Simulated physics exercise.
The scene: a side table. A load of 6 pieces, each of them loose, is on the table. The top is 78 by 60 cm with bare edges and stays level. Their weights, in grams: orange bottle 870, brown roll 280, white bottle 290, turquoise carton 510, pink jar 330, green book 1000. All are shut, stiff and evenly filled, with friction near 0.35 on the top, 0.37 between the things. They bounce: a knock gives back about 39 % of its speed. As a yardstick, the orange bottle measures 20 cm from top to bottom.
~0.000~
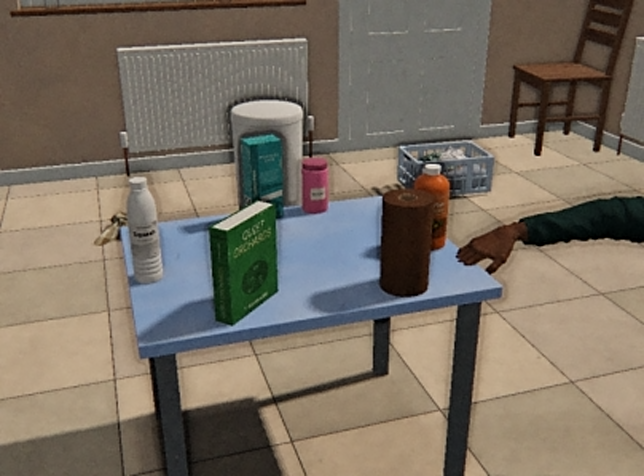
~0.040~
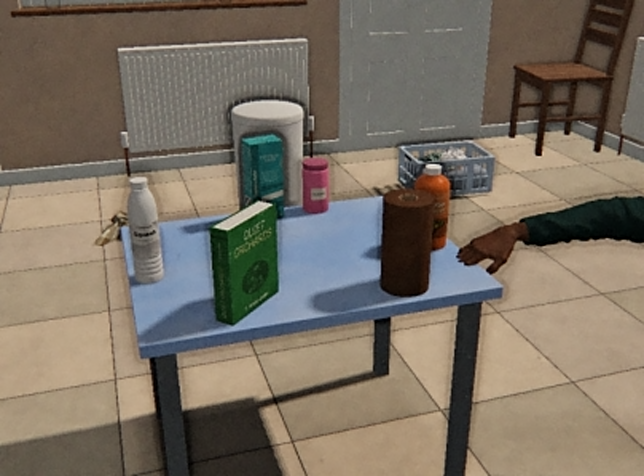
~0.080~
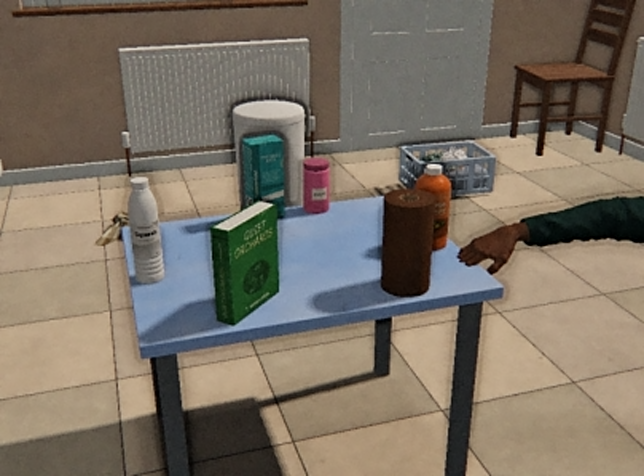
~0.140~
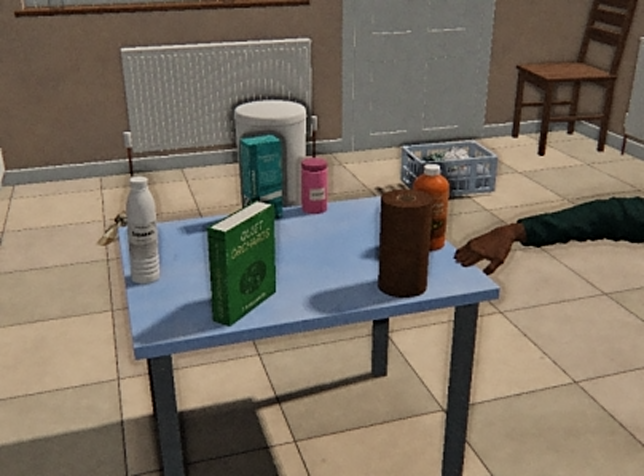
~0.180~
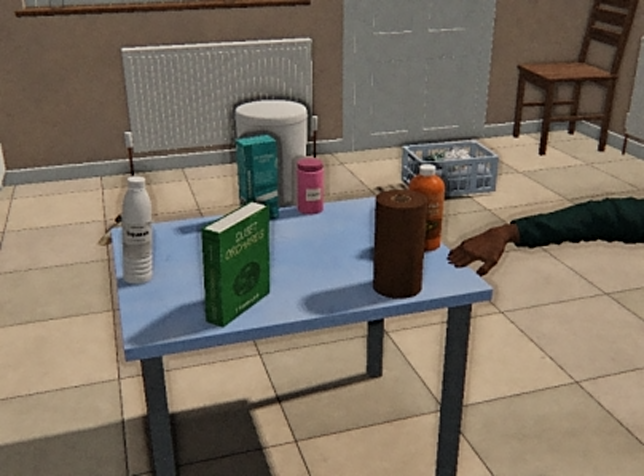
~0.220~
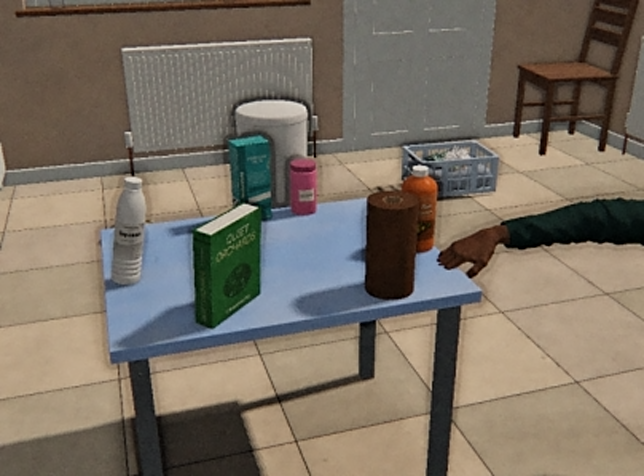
We see a hand resting at the right edge of a blue table holding bottles, a carton, a jar, a green book and a brown roll; after staying nearly still, the table shifts slightly left with the upright items.
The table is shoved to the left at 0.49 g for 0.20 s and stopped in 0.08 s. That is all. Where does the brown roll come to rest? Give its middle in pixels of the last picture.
The brown roll comes to rest near (340, 253).
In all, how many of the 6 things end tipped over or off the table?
2 of them.
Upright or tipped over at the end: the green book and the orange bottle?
The green book falls over; the orange bottle stays upright.
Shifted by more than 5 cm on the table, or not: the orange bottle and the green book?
The orange bottle stays put; the green book leaves its spot.
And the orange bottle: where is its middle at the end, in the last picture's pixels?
Around (375, 213).
Around 0.42 s, table 13 cm from its start; brown roll shifted 2 cm near (343, 252); white bottle at 11° to upright; green book at 6° to upright.
Around 0.92 s, table 13 cm from its start; white bottle now off the table; brown roll shifted 2 cm near (340, 253); green book on its side.
Finally (1.5 s), off the table, white bottle; on their side or leaning hard on the table, green book; the other 4 still in place (within 5 cm). Final places as that camera would see them, brown roll near (340, 253).
